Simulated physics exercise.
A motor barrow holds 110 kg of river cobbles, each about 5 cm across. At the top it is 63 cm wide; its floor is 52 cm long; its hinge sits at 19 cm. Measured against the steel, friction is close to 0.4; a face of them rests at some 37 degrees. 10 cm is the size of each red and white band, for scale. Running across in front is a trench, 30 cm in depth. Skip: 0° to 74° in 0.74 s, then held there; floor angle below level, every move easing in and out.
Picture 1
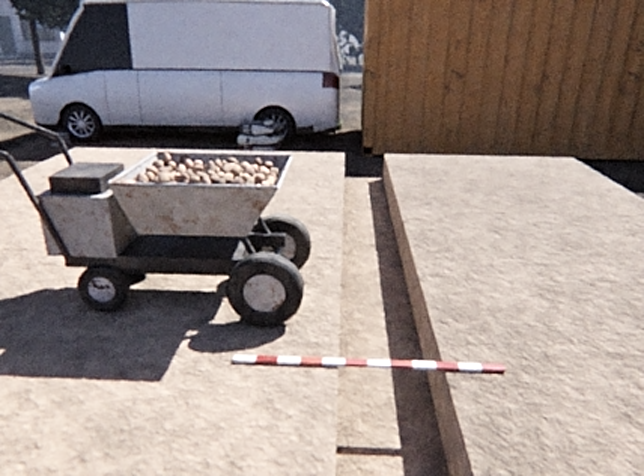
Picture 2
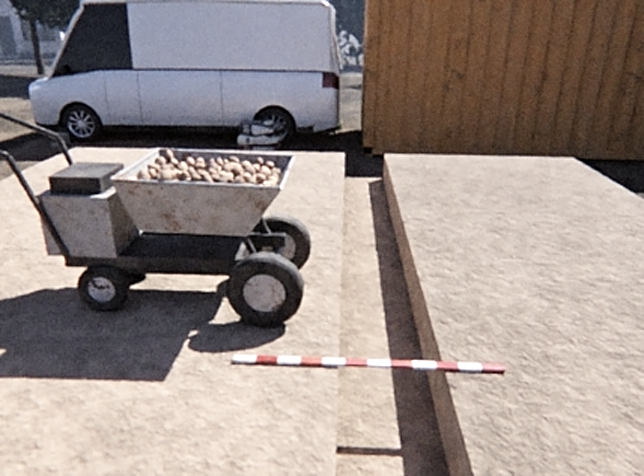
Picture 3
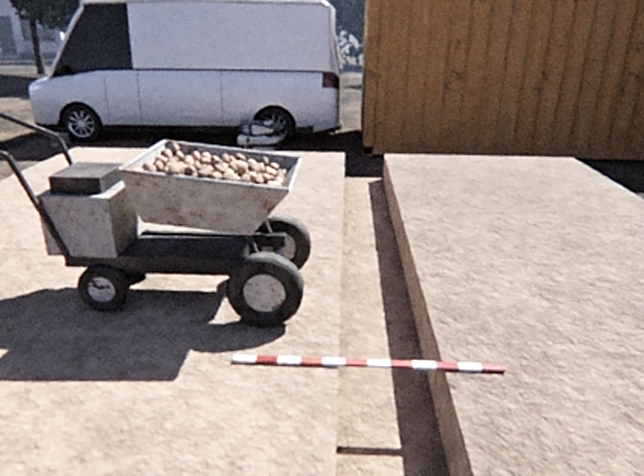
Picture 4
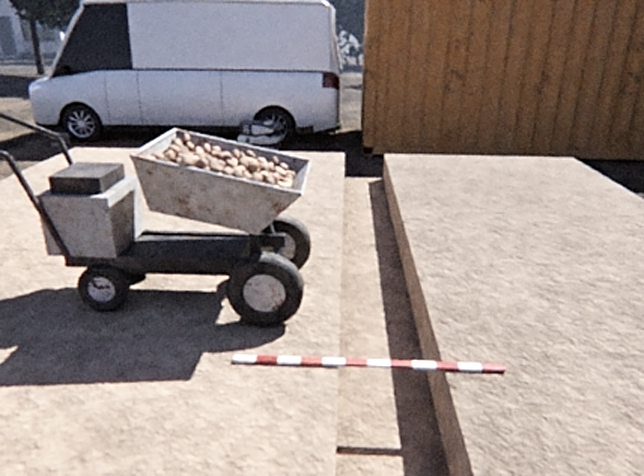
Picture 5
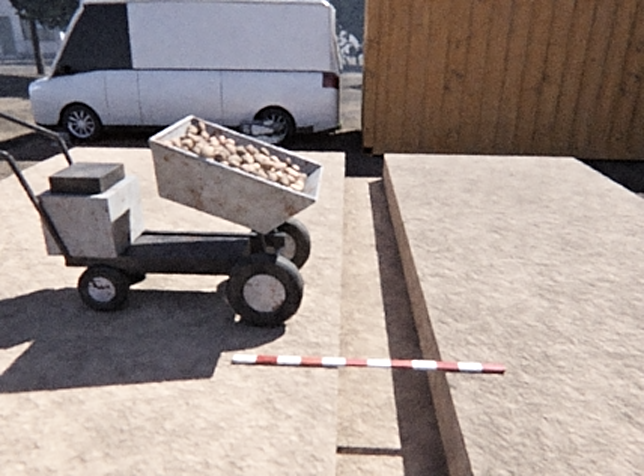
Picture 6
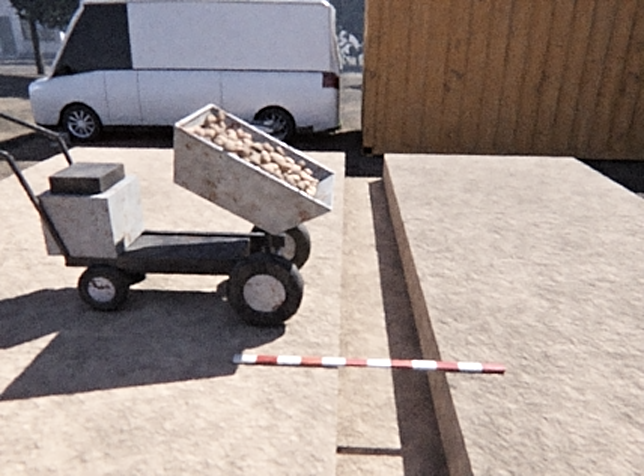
At first, a small four-wheeled motor barrow stands beside a trench, its grey skip level and heaped with rounded stones, a white van parked behind. The skip then begins tilting slowly toward the right, and its rear rises steadily until it slopes steeply, the stones still inside and the wheels unmoving.
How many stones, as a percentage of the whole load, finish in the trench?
Roughly 58 per cent of the load ends up in the trench.
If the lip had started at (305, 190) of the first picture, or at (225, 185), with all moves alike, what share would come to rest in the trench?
About 30 and 100 per cent.
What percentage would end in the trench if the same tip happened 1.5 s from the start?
Trench share: Approx. 80%.
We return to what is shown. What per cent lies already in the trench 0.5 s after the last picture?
I'd say near 30 per cent at that time.
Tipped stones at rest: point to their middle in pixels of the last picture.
I'd point to around (417, 332).
Then, 0.2 s after the last picture the floor is at 62°, 100 % in the skip; the foremost stones are at (364, 231).
Then, 0.5 s after the last picture the floor is at 74°, 55 % in the skip, 32 % in the trench, 13 % past the trench; the foremost stones are at (460, 308).
Then, 0.9 s after the last picture the floor is at 74°, 12 % in the skip, 46 % in the trench, 42 % past the trench; the foremost stones are at (586, 307).
Then, 2.8 s after the last picture the floor is at 74°, 0 % in the skip, 58 % in the trench, 42 % past the trench; the foremost stones are past the picture's edge.
